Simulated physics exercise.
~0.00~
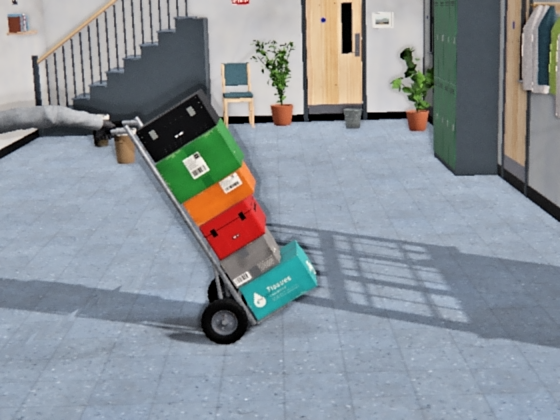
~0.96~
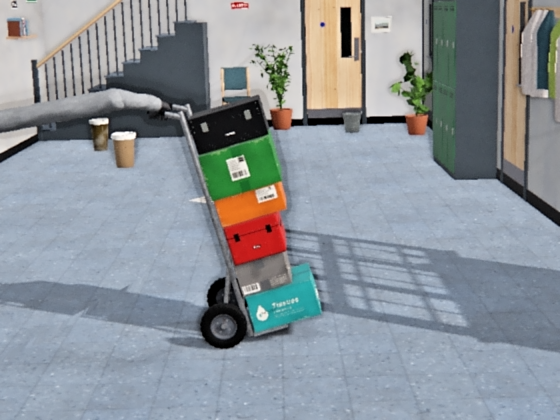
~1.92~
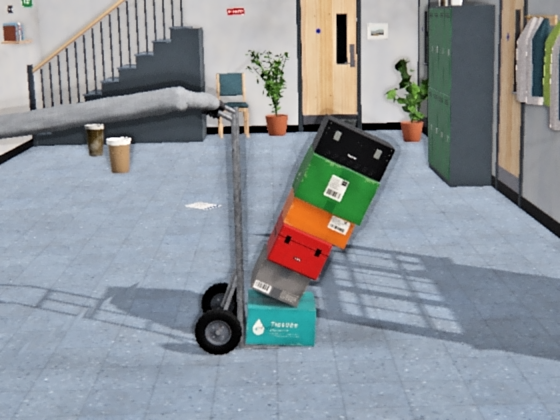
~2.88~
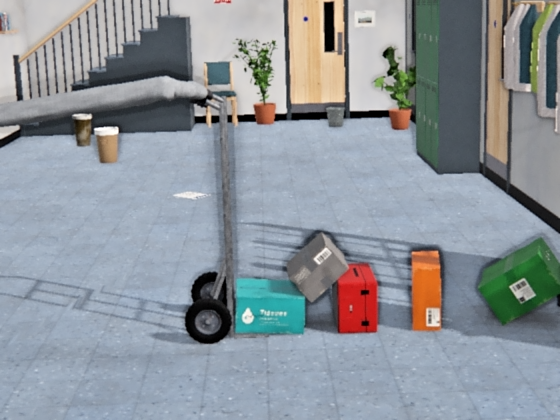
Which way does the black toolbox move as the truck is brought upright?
The black toolbox moves to the right, tipping over with the upper part of the stack.
